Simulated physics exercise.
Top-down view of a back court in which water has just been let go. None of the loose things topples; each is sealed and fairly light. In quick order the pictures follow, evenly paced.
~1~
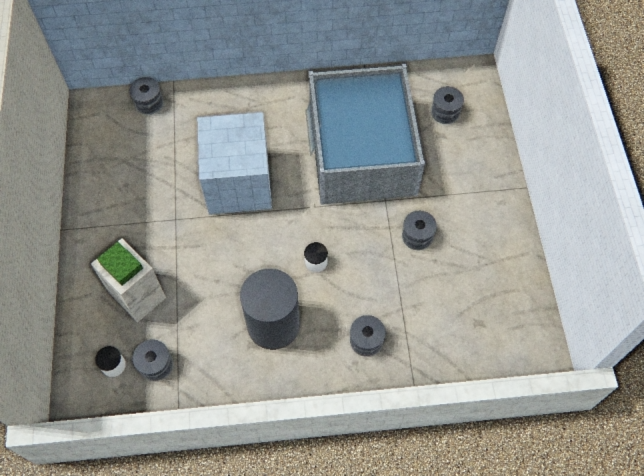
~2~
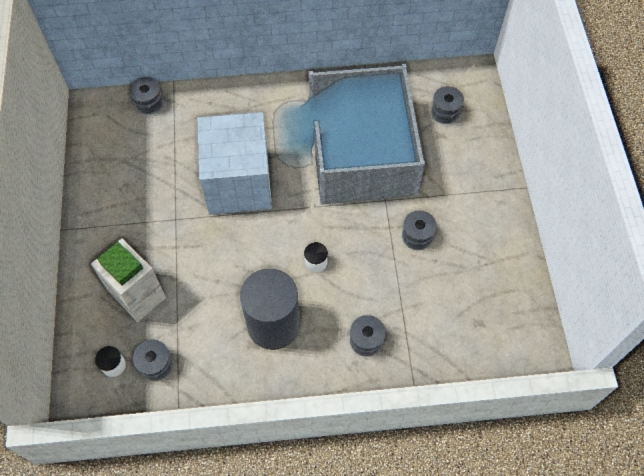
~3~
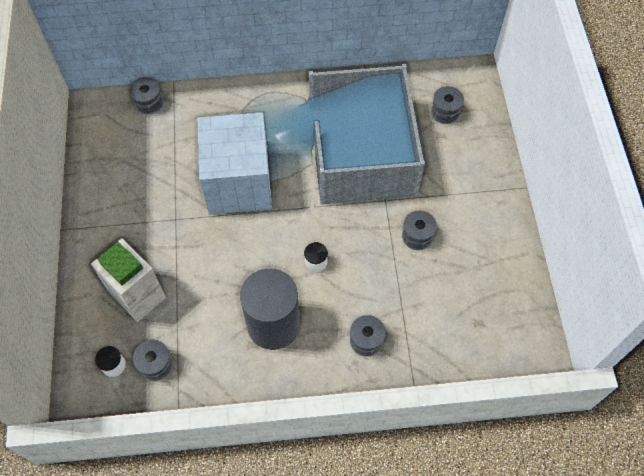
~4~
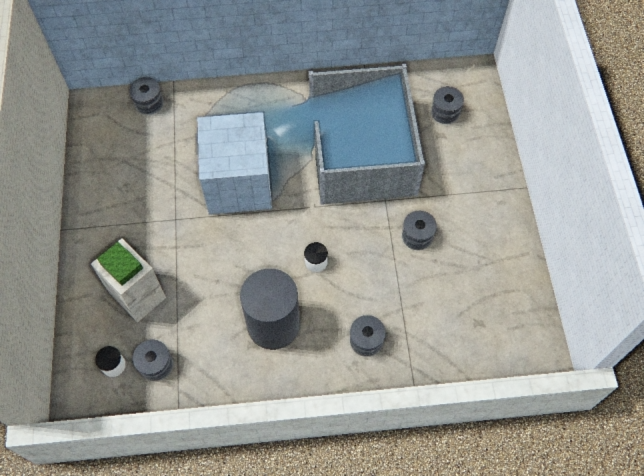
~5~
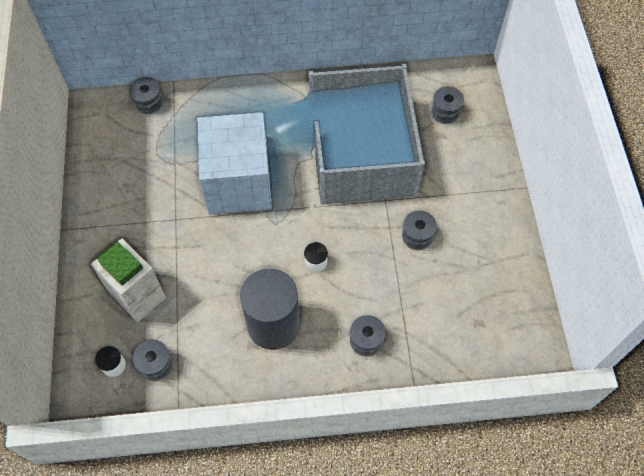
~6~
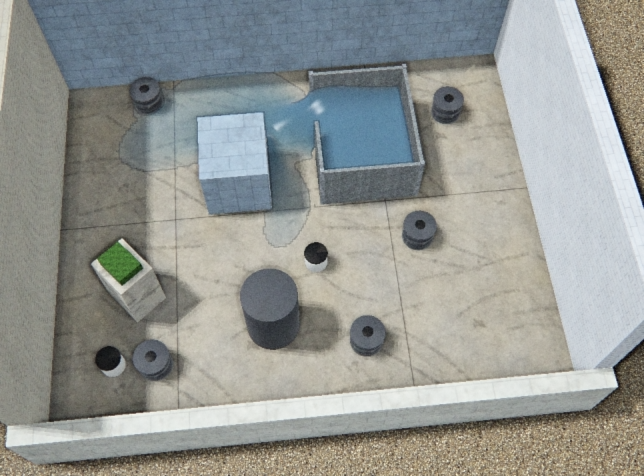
Water poured out of the left side of a raised stone pool, struck the pale blue block beside it, and spread around it across the courtyard floor, while the surrounding objects stayed still.
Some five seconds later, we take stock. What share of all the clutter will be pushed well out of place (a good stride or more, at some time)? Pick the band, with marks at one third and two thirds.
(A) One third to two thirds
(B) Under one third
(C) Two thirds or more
Answer: A.
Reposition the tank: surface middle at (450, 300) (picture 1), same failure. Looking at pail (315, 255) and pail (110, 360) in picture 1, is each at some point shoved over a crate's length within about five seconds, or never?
Lab note, in listed order: Full stretch covered; full stretch covered.
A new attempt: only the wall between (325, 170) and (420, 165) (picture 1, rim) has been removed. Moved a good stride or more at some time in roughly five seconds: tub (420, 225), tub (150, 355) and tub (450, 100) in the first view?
Results in order: Cleared that distance / cleared that distance / stayed short.
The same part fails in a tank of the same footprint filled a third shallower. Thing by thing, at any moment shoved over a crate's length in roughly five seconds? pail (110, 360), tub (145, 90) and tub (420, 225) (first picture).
The first reached the mark, the second reached the mark, the third stopped before it.
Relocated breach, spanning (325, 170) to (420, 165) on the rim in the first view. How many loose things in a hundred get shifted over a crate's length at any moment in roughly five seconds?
It comes to some 70 per cent.
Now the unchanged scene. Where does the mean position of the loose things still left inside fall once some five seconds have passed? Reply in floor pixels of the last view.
Estimate: Close to (301, 290) px.
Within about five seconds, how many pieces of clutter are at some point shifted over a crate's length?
The total here is 3.
A moment on, 0 of 7 are well off their spots; 0 afloat.
Next, 2 of 7 are well off their spots; 1 afloat.
Later, 3 of 7 are well off their spots; 1 afloat.
In the end, 3 of 7 are well off their spots, and 3 have been at some point; 2 afloat.
